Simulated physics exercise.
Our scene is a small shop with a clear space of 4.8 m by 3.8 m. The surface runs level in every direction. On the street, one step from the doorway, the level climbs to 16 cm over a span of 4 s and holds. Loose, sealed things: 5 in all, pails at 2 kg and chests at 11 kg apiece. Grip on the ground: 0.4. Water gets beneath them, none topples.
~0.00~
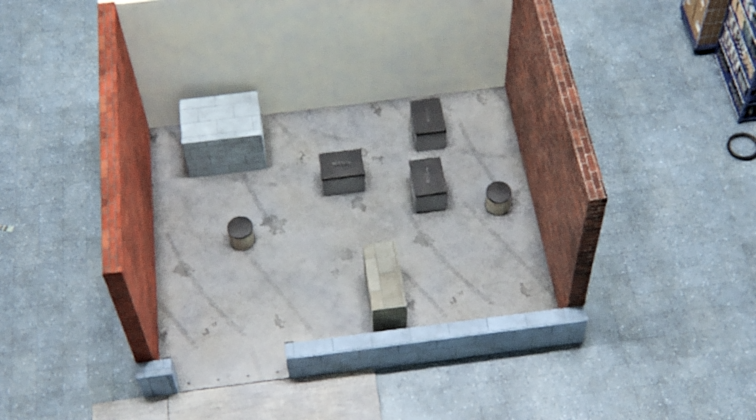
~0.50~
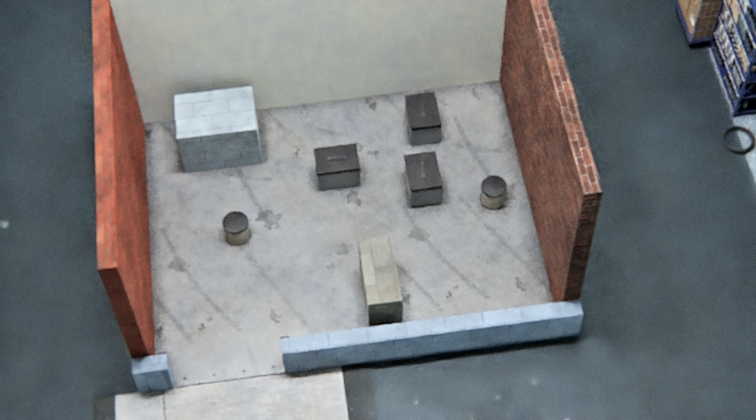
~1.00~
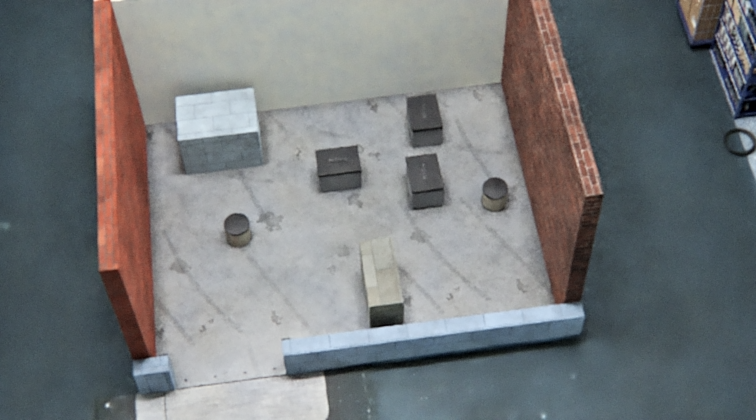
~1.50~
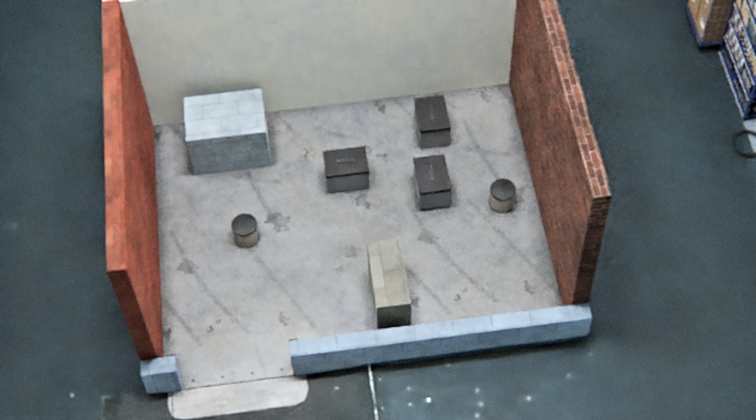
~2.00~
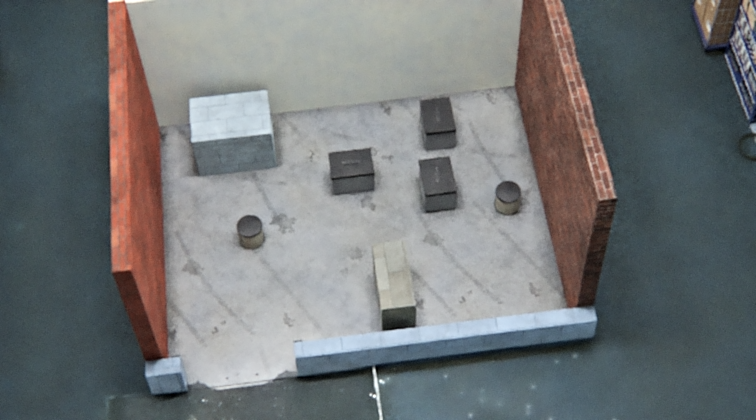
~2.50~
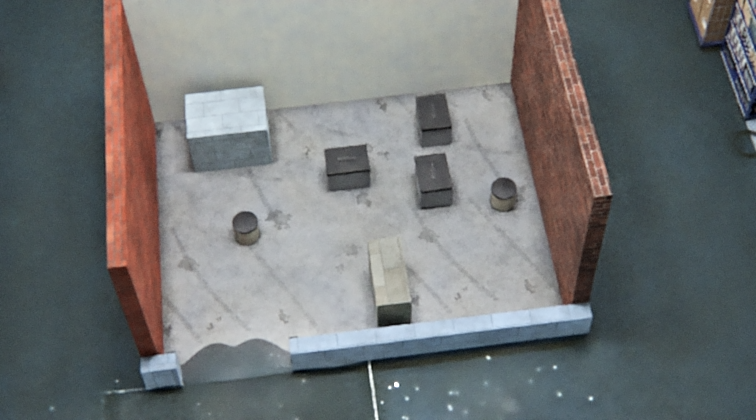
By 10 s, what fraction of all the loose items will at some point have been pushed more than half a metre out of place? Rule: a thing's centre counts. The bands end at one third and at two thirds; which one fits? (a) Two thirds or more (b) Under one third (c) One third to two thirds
c, one third to two thirds.
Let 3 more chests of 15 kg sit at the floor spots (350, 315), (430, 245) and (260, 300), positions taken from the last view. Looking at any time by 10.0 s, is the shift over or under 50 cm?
Taking them in order, the first is within that distance, the second is within that distance and the third is beyond that distance.
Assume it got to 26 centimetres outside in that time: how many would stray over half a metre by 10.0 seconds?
In that case the number is 5.
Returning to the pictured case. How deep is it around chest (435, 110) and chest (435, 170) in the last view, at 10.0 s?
Roughly 3 and 3 cm.
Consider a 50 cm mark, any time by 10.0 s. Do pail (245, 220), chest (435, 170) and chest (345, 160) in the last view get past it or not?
Taking them in turn, the first is beyond the limit, the second within the limit and the third beyond the limit.
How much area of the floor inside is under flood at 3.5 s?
Wet area: Approx. 1.5 m2.
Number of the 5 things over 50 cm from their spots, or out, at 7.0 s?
Count: 1.
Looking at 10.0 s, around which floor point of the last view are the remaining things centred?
The centre is close to (463, 154).
After 3.5 s 0 of 5 are over 50 cm from their spots; 0 afloat.
After 4.5 s 0 of 5 are over 50 cm from their spots; 0 afloat.
After 7.0 s 1 of 5 are over 50 cm from their spots; 1 afloat.
After 10.0 s 2 of 5 are over 50 cm from their spots, and 2 have been at some point; 1 afloat.
